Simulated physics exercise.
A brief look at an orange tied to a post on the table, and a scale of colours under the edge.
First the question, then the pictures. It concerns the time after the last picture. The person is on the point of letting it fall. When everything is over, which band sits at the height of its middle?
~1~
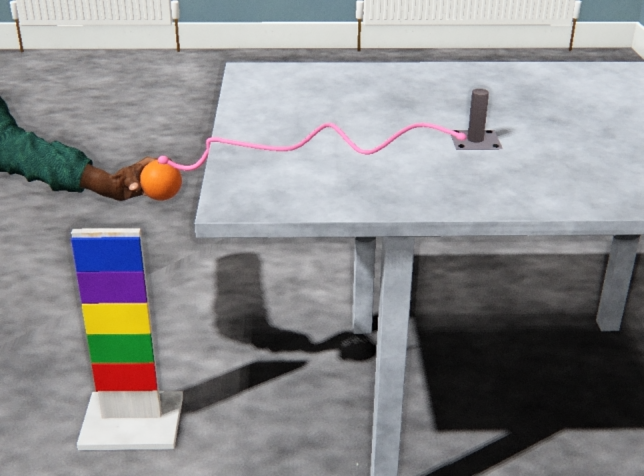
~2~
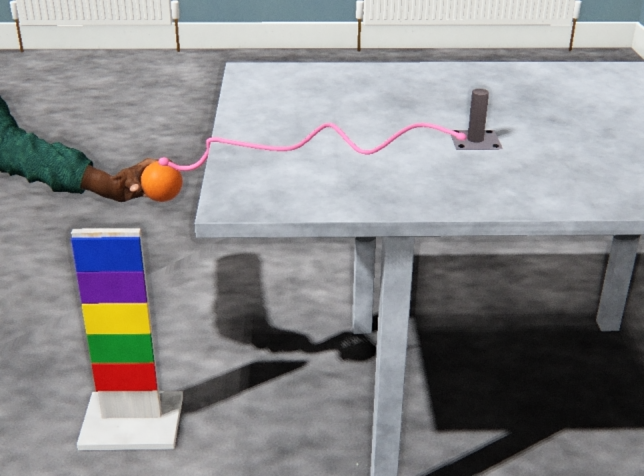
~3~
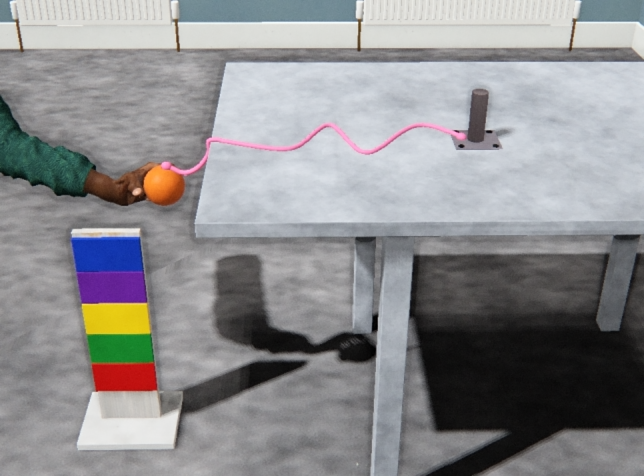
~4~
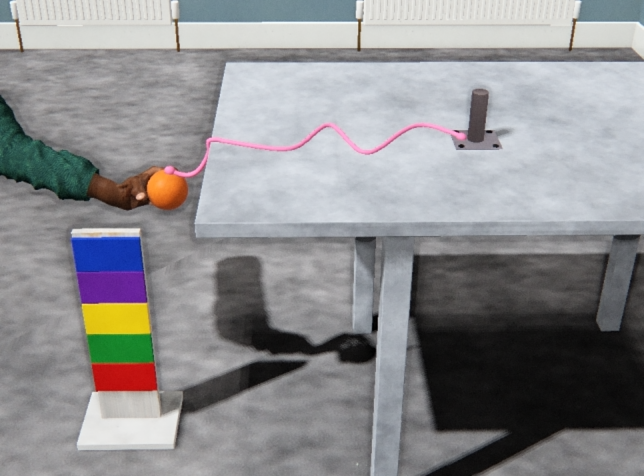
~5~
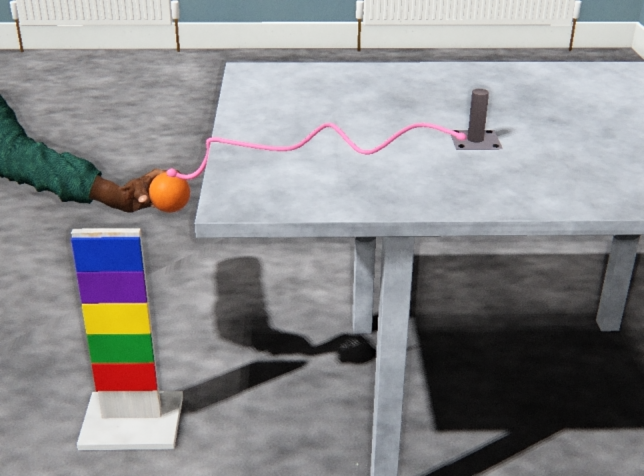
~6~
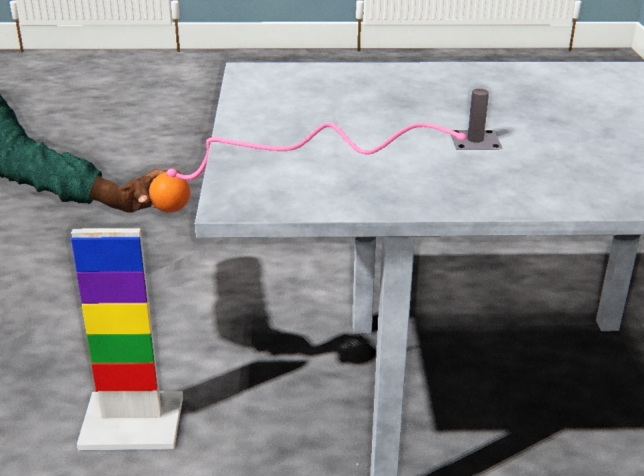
The yellow one.
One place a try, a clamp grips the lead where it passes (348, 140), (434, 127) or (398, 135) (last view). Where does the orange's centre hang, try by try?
Going try by try, I'd put it close to (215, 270), then (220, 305), and finally (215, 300).
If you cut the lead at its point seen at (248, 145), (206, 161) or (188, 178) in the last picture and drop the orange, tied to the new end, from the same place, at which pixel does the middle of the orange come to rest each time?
Taking them in turn, it's about (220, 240), then about (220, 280), and finally about (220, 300).
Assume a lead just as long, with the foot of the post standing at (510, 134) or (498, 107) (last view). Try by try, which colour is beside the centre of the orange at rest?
First try: Purple; second try: Purple.
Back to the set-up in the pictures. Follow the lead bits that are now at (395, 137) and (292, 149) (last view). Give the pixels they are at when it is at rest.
At (368, 140), then (211, 179).
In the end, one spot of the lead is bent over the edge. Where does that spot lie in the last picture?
The point sits close to (313, 135).
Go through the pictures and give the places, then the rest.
Orange (161, 180); blue (107, 256); purple (112, 289); yellow (116, 320); green (121, 350); red (125, 378), in the first picture.
Orange (161, 181); lead through (430, 126) (382, 146) (341, 132) (301, 145) (224, 141), in the second picture.
Orange (164, 185), in the third picture.
Orange (167, 190); lead through (430, 126) (382, 146) (341, 132) (301, 145) (224, 141), in the fourth picture.
Orange (170, 192), in the fifth picture.
Orange (170, 192); lead through (430, 126) (382, 146) (341, 132) (301, 145) (224, 141), in the sixth picture.
Soon after, orange near (208, 309); level with yellow.
After that, orange near (230, 322); level with yellow.
In the end, orange near (221, 321); level with yellow. The lead holds its middle at yellow.
